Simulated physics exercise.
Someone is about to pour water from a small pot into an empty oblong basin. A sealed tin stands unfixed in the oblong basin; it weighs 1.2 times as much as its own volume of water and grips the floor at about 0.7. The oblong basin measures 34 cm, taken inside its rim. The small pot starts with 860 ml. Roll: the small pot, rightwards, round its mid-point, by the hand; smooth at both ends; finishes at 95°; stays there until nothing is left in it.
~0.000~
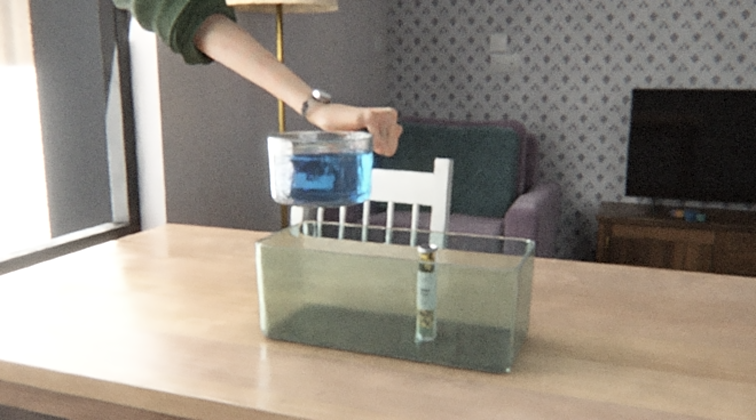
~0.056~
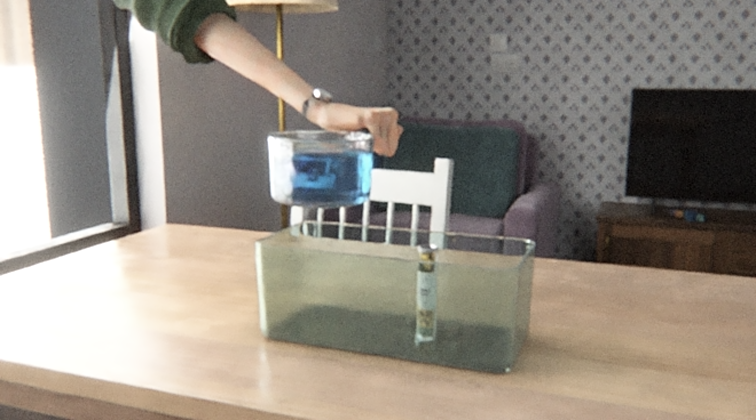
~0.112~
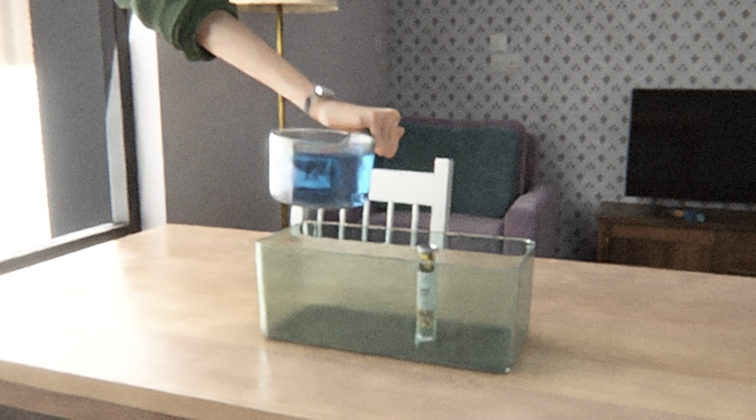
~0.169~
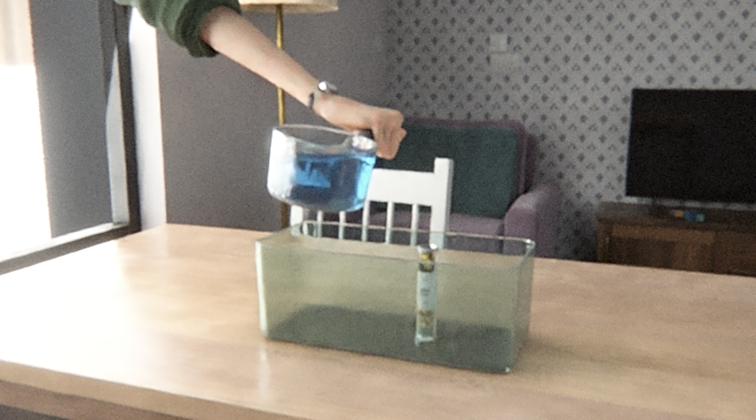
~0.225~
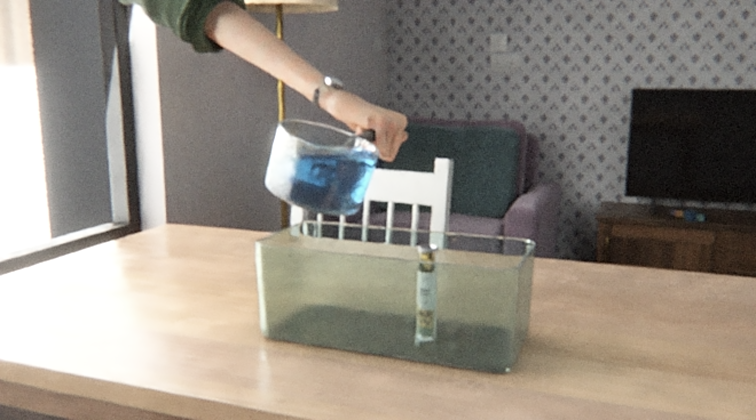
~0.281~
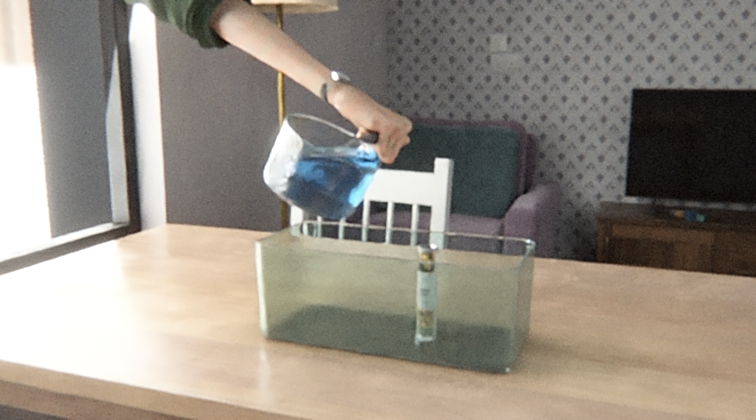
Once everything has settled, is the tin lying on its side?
Yes.
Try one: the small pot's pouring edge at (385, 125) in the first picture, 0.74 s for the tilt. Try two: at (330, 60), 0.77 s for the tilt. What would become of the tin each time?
Run one: It tumbles. Run two: It does not tip.
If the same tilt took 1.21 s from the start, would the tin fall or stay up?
In that case the tin overturns.
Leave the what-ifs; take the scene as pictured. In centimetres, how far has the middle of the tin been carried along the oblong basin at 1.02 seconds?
The tin has gone some 6 cm.
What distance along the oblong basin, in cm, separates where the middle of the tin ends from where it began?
In the end the tin's centre has shifted about 6.5 centimetres.
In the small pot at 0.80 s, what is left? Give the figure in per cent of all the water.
14 per cent or thereabouts.
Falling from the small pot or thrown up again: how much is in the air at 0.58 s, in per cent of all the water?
Estimate: Some 26 % of the total.
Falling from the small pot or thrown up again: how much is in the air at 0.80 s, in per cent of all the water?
Roughly 5 %.
After 0.58 s the tilt is 81° and 49 per cent is still to pour; the tin stands where it began.
After 0.80 s the tilt is 95° and 15 per cent is still to pour; the tin leans 11°.
After 1.02 s the tilt is 95° and 4 per cent is still to pour; the tin lies on its side.
After 1.27 s the tilt is 95° and 1 per cent is still to pour; the tin lies on its side.
In the end the tin lies on its side.
